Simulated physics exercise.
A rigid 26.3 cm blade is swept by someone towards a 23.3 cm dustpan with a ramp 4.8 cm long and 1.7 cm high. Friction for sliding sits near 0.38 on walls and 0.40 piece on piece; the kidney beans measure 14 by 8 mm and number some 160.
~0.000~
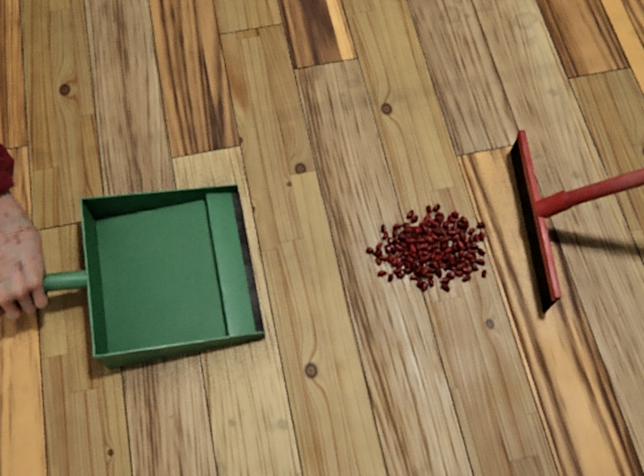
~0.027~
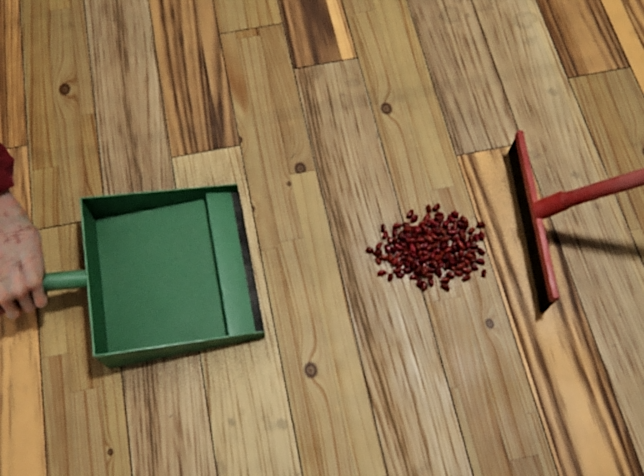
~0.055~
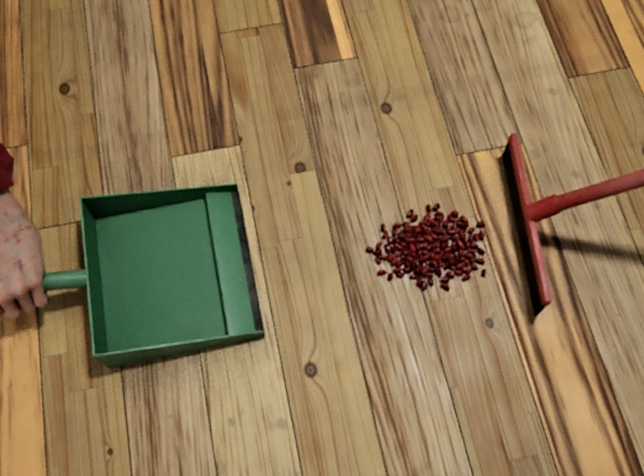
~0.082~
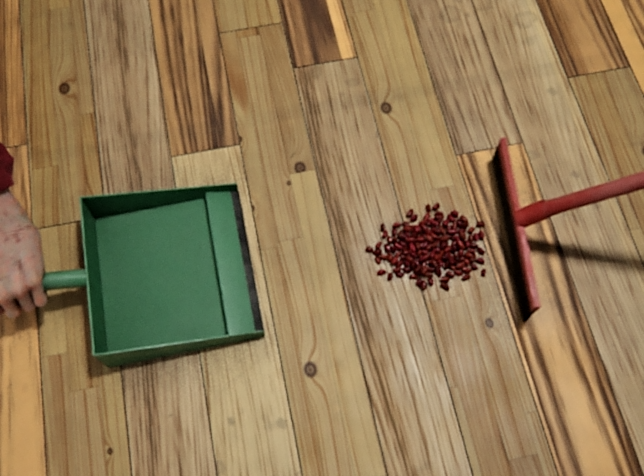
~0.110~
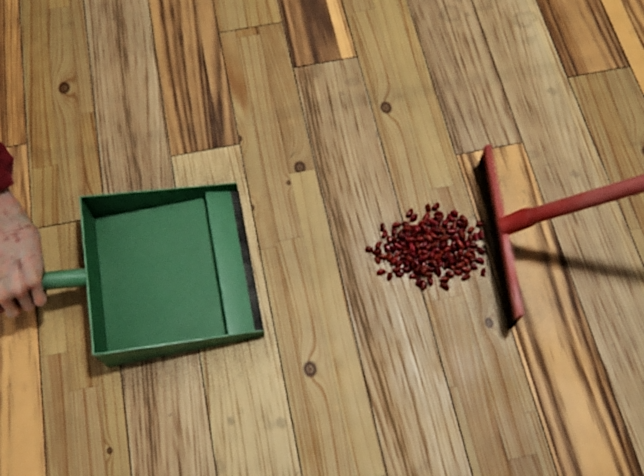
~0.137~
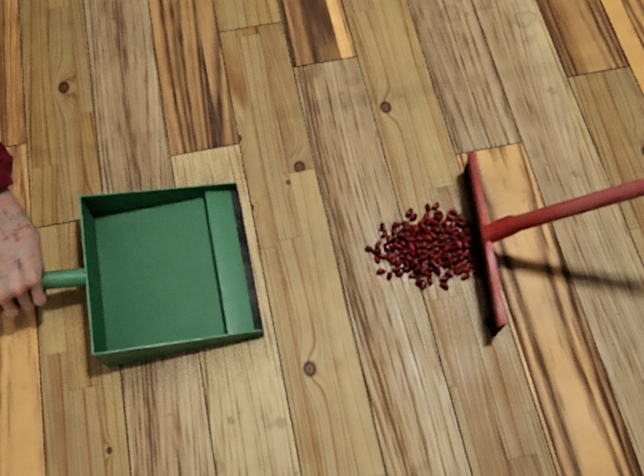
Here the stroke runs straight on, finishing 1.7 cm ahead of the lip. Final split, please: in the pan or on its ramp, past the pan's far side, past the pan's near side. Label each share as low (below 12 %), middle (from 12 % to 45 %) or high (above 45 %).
Pan - middle; far side - low; near side - middle.
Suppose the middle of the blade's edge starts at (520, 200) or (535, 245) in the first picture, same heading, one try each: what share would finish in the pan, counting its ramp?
First try about 30 per cent, second about 15 per cent.
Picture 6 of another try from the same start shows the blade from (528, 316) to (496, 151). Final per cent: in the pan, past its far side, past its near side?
You'd see pan at 0, far at 0 and near at 30.
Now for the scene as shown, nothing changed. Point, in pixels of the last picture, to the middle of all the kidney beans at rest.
Centre at rest, approx.: (256, 290) px.
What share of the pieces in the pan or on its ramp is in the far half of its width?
Estimate: Close to 20 %.
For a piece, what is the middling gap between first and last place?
It comes to some 26 cm.
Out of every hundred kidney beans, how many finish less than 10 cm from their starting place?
About 0 percent.
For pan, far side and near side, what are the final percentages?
Pan 20; far side 5; near side 25.
After 0.30 s, middle of the blade 18 cm from the lip; 0 % over the lip, far side 0 %, near side 10 %.
Then, at 0.41 s, middle of the blade 7 cm from the lip; 0 % over the lip, far side 0 %, near side 20 %.
After 0.65 s, middle of the blade 3 cm from the lip; 25 % over the lip, far side 5 %, near side 25 %.
At rest (2.8 s), pan 20 %, far side 5 %, near side 25 %, in front of the lip or behind the blade 50 %.
